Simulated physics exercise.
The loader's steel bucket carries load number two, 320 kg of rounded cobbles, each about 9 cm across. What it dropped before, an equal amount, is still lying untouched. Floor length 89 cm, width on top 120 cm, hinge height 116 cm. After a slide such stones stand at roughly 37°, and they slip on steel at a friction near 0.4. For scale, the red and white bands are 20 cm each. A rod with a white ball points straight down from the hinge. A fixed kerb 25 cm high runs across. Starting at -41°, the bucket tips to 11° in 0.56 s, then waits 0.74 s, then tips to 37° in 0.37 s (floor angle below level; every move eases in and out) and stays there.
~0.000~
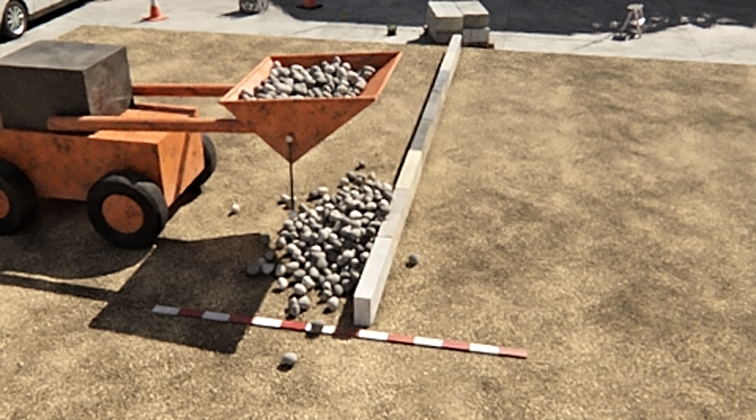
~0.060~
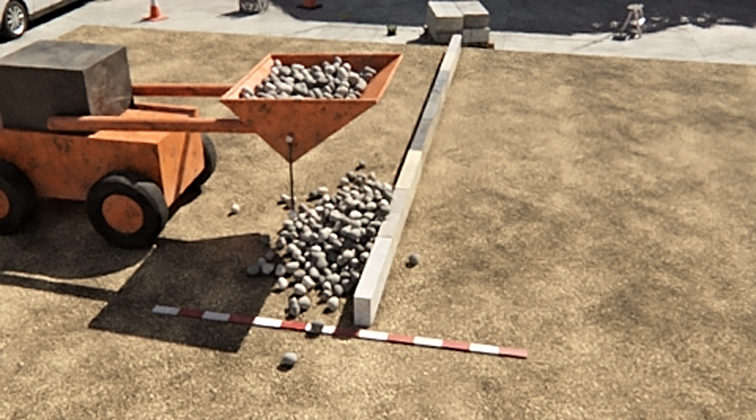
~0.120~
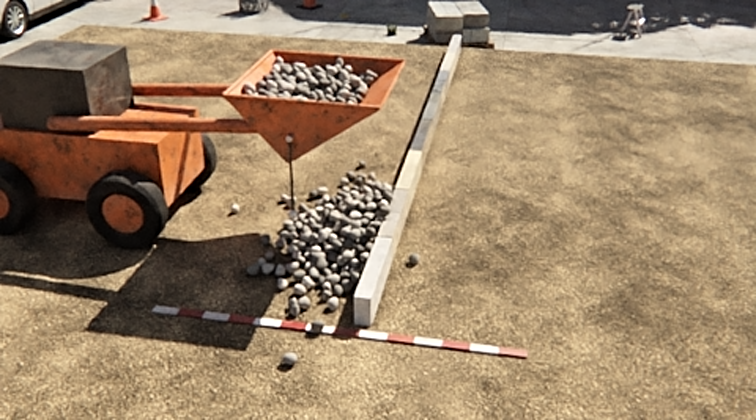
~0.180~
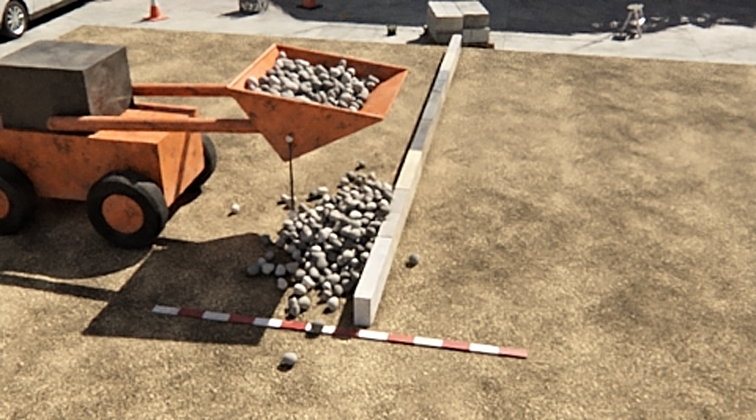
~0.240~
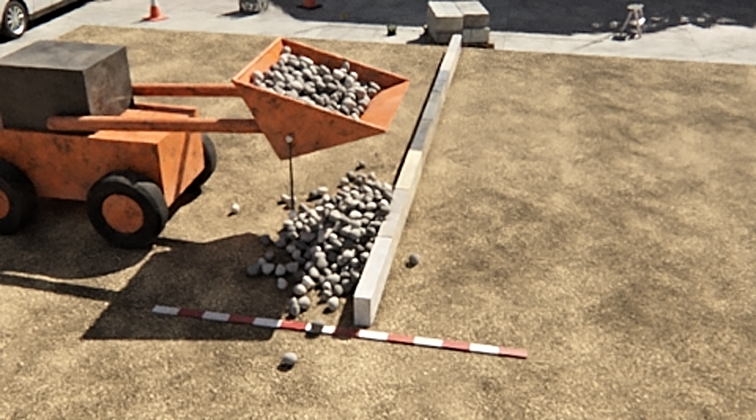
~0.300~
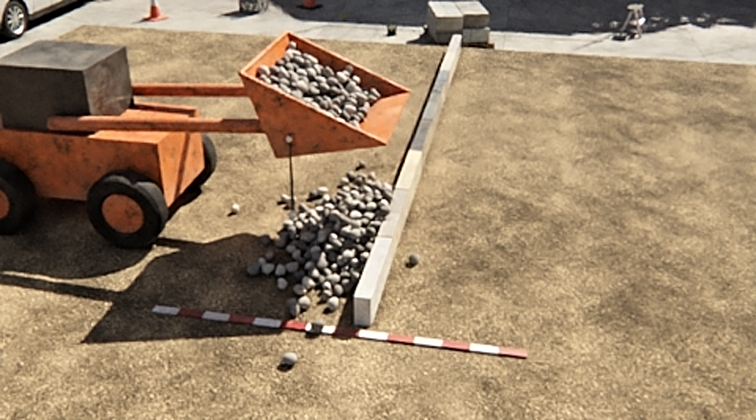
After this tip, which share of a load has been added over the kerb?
Close to 77 parts in a hundred.
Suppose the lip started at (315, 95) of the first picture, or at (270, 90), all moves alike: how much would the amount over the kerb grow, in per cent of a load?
First some 5, then 0 per cent.
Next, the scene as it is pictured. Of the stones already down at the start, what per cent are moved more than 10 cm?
About 0 per cent.
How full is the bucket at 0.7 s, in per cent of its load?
Roughly 100 per cent is still inside.
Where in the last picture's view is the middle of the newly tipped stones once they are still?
Their middle is at about (427, 233).
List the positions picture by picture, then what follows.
In the first picture, lip at (376, 99), floor tilted -41°, highest stones at (333, 72). The earlier load is highest near (370, 214), 28 cm above ground level, 100 % on this side of the kerb.
In the second picture, lip at (377, 102), floor tilted -39°, highest stones at (330, 73); the stones move at 0.2 m/s on average.
In the third picture, lip at (380, 109), floor tilted -35°, highest stones at (308, 73); the stones move at 0.3 m/s on average.
In the fourth picture, the bucket is at -28°, its lip at (383, 119); the top of the load is at (285, 69); the stones move at 0.4 m/s on average.
In the fifth picture, the bucket is at -21°, its lip at (386, 131); the top of the load is at (285, 63); the stones move at 0.5 m/s on average.
In the sixth picture, the bucket is at -12°, its lip at (386, 145); the top of the load is at (290, 59); the stones move at 0.5 m/s on average.
After 0.4 s the floor is at 3°; in per cent of one load, 100 in the bucket, 100 on this side of the kerb; the foremost stones are at (386, 223).
After 0.7 s the floor is at 11°; in per cent of one load, 100 in the bucket, 100 on this side of the kerb; the foremost stones are at (386, 223).
After 2.1 s the floor is at 37°; in per cent of one load, 16 in the bucket, 134 on this side of the kerb, 50 over the kerb; the foremost stones are at (508, 250).
After 4.8 s the floor is at 37°; in per cent of one load, 0 in the bucket, 123 on this side of the kerb, 77 over the kerb; the foremost stones are at (549, 253). Net gain over the kerb, 77.
